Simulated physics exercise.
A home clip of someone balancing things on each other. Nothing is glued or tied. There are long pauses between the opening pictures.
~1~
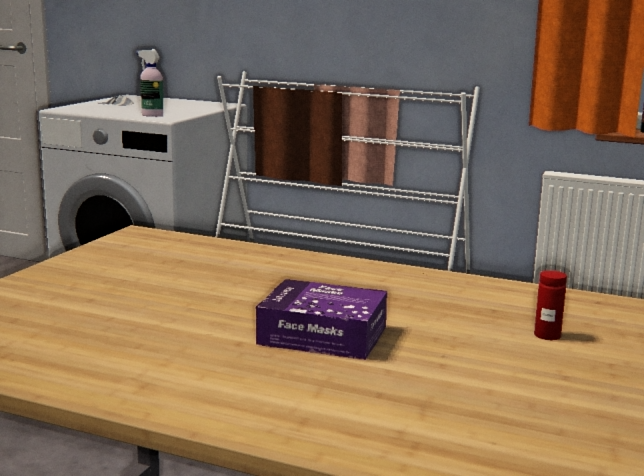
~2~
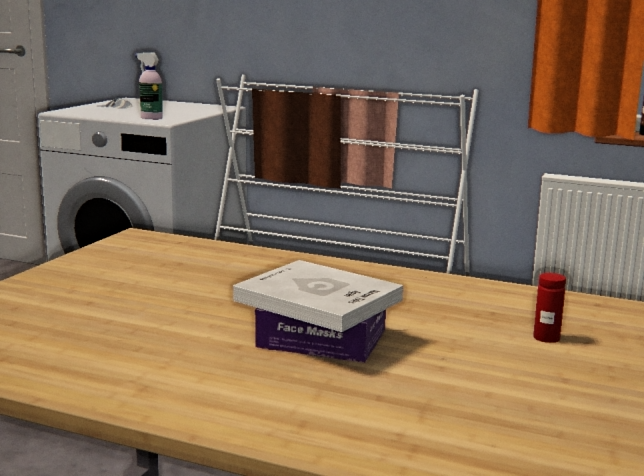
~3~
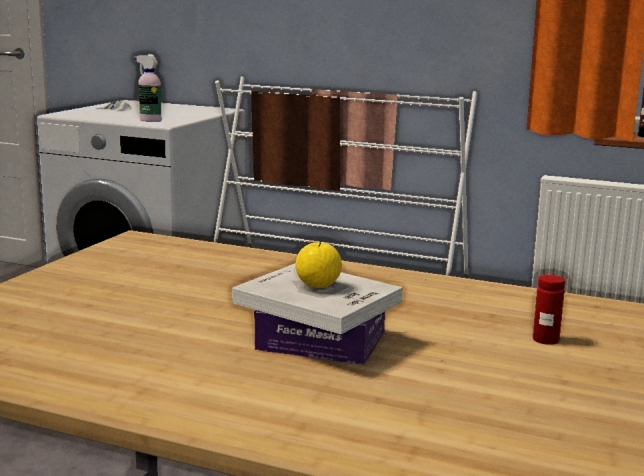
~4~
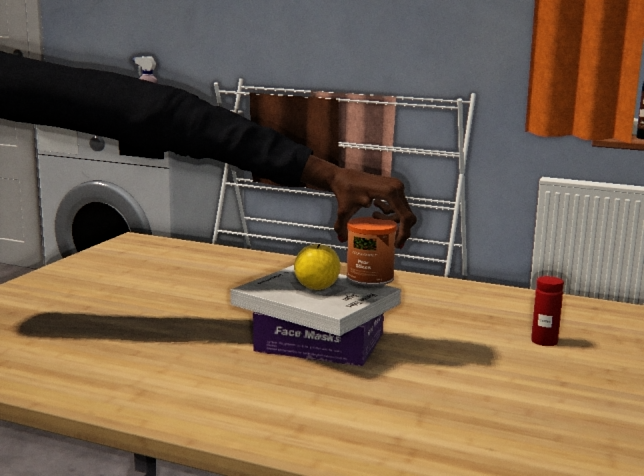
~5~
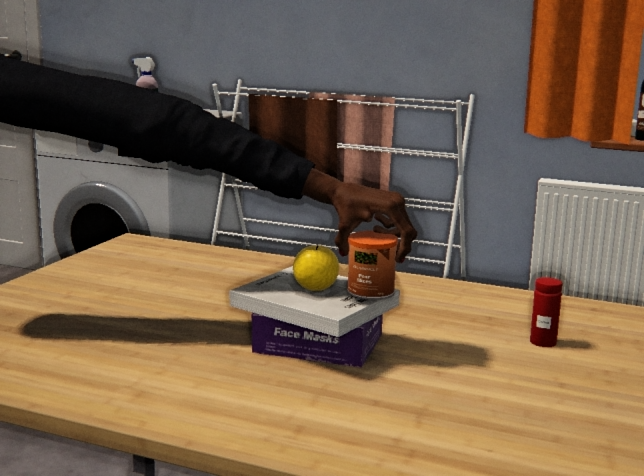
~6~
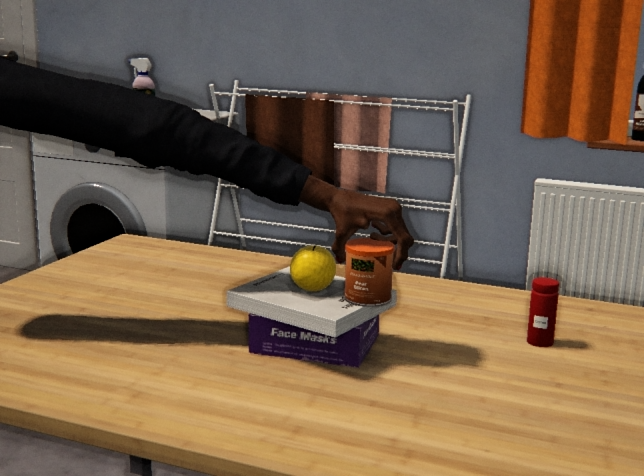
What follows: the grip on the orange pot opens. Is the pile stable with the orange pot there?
In the end the pile holds.
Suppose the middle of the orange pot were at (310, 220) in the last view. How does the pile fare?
Then it gives way.
Then, 0.70 s on from there, no change.
Then, 1.90 s on from there, orange pot resting near (370, 273).
In the end, all 5 unmoved. At the end, from the last picture's camera, orange pot near (369, 273). The pile keeps its balance.
